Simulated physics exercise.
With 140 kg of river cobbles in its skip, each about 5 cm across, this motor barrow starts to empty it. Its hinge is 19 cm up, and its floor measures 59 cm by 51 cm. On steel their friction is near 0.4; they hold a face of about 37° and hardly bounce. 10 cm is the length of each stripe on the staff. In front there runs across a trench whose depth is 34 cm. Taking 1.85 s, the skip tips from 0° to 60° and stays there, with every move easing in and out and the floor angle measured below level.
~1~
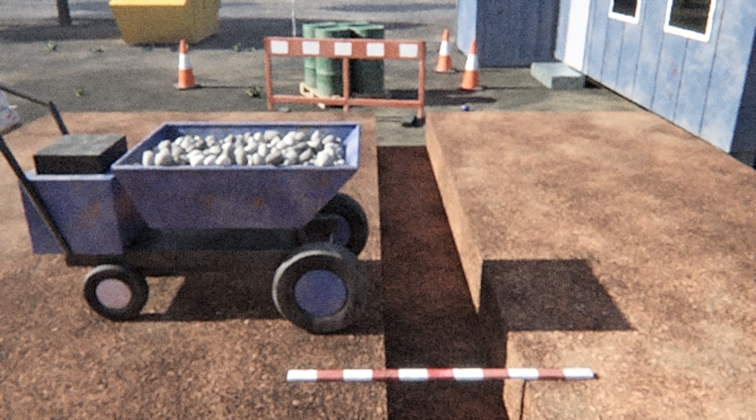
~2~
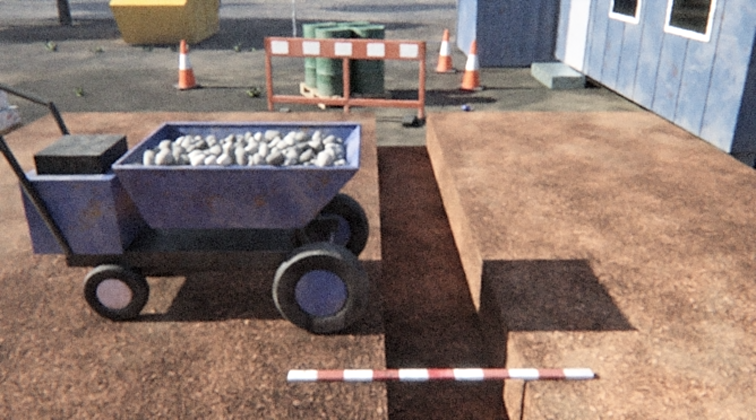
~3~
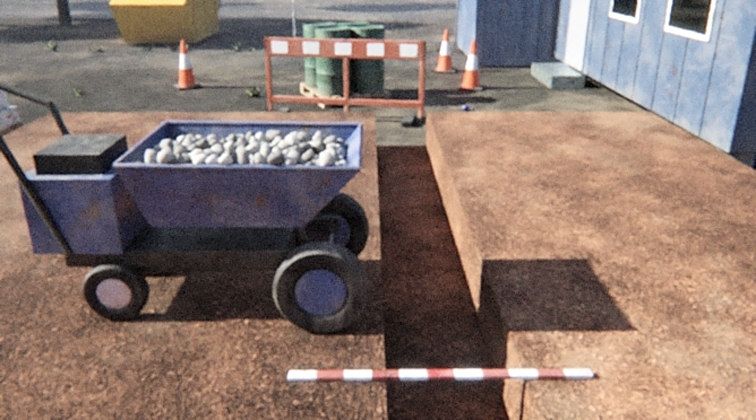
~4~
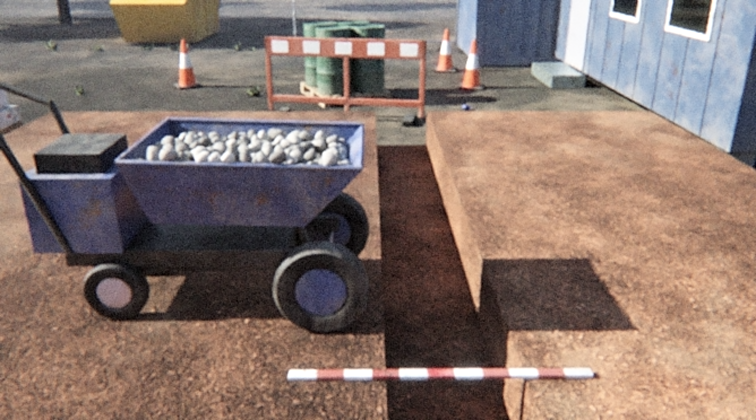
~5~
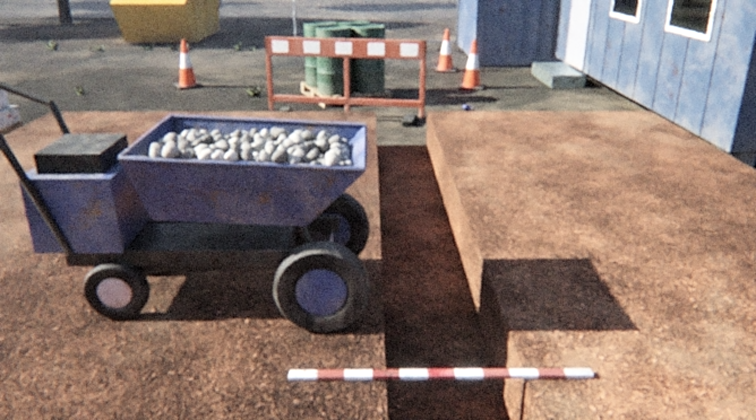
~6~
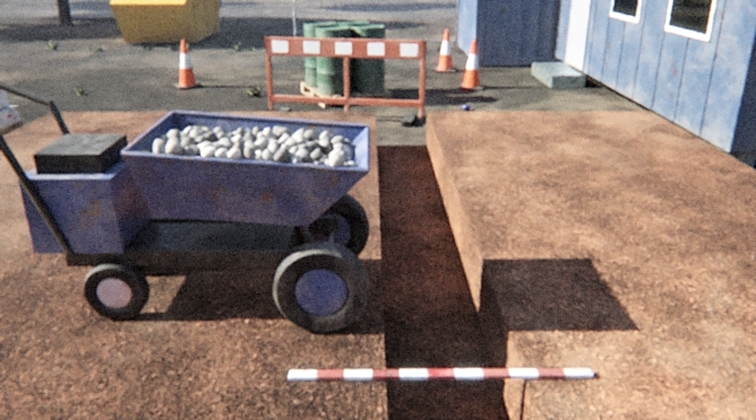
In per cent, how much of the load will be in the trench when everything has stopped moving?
Around 69 per cent of it.
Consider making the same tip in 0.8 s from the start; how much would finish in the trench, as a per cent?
It'd be some 50 per cent.
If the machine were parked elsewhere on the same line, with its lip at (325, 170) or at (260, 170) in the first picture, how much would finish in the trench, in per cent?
First place: Near 85%; second place: Near 85%.
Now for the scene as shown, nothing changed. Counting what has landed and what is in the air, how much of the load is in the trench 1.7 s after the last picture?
Around 25 per cent of it.
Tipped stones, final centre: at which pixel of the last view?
Their middle lands near (467, 343).
Then, 1.1 s after the last picture the floor is at 51°, 100 % in the skip; the foremost stones are at (449, 225).
Then, 1.7 s after the last picture the floor is at 60°, 68 % in the skip, 25 % in the trench, 8 % past the trench; the foremost stones are at (544, 304).
Then, 2.0 s after the last picture the floor is at 60°, 42 % in the skip, 38 % in the trench, 20 % past the trench; the foremost stones are at (588, 271).
Then, 4.0 s after the last picture the floor is at 60°, 11 % in the skip, 69 % in the trench, 20 % past the trench; the foremost stones are at (639, 267).
